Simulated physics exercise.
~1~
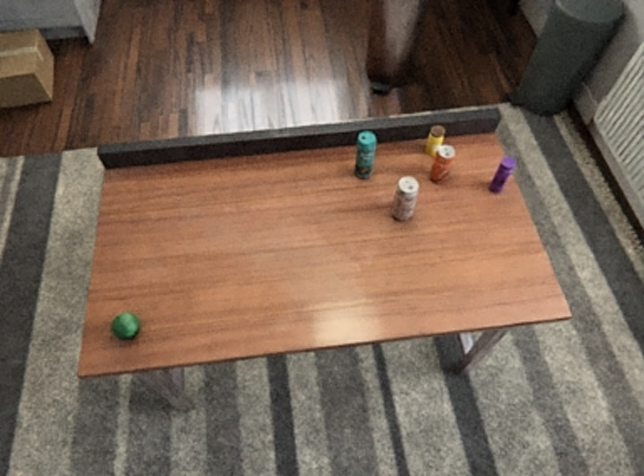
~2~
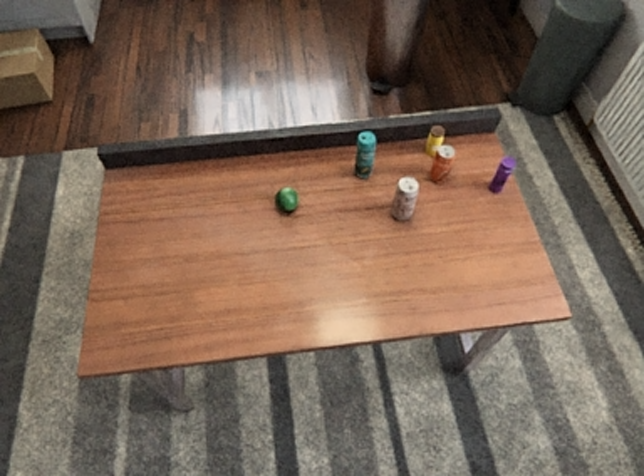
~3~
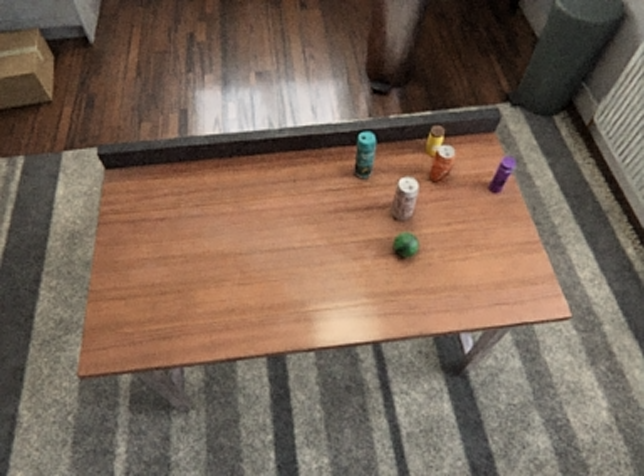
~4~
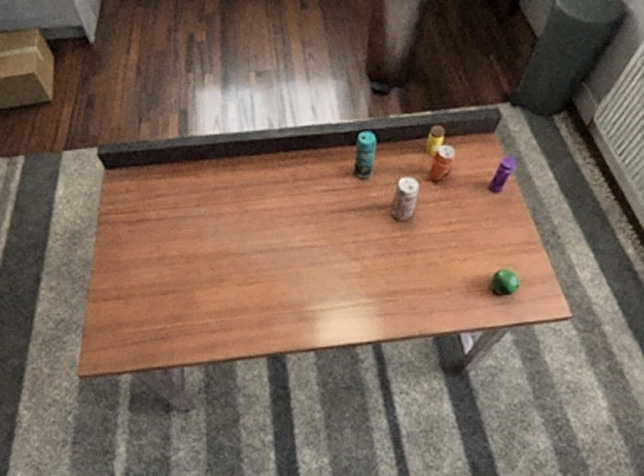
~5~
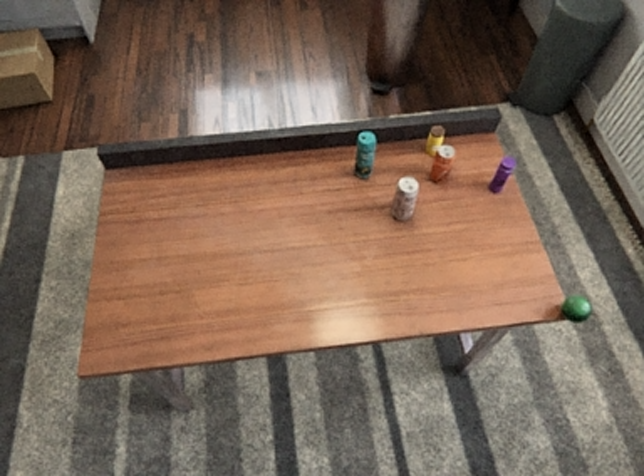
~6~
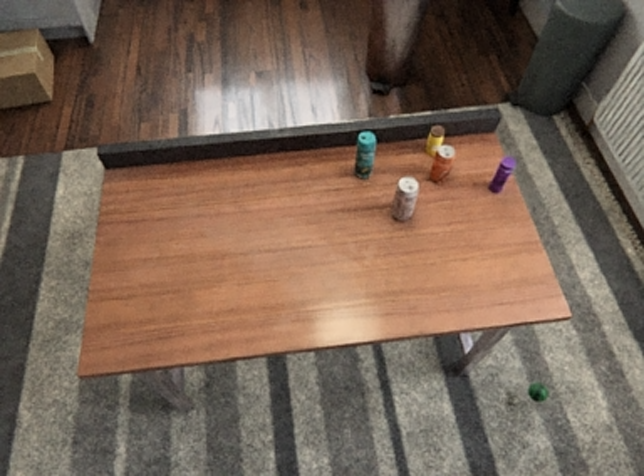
At first, a green ball sits near the front left corner of a wooden table, while a turquoise can, a white can, an orange can, a yellow shaker and a purple shaker stand toward the right, some close to the dark rail along the far side. The ball moves right and away from the viewer, toward the rail. It then comes back toward the near side, passing just in front of the white can. Continuing right, it reaches the table's right edge and leaves the top. Finally it lies on the striped rug below, with all the cans and shakers still upright in their places.
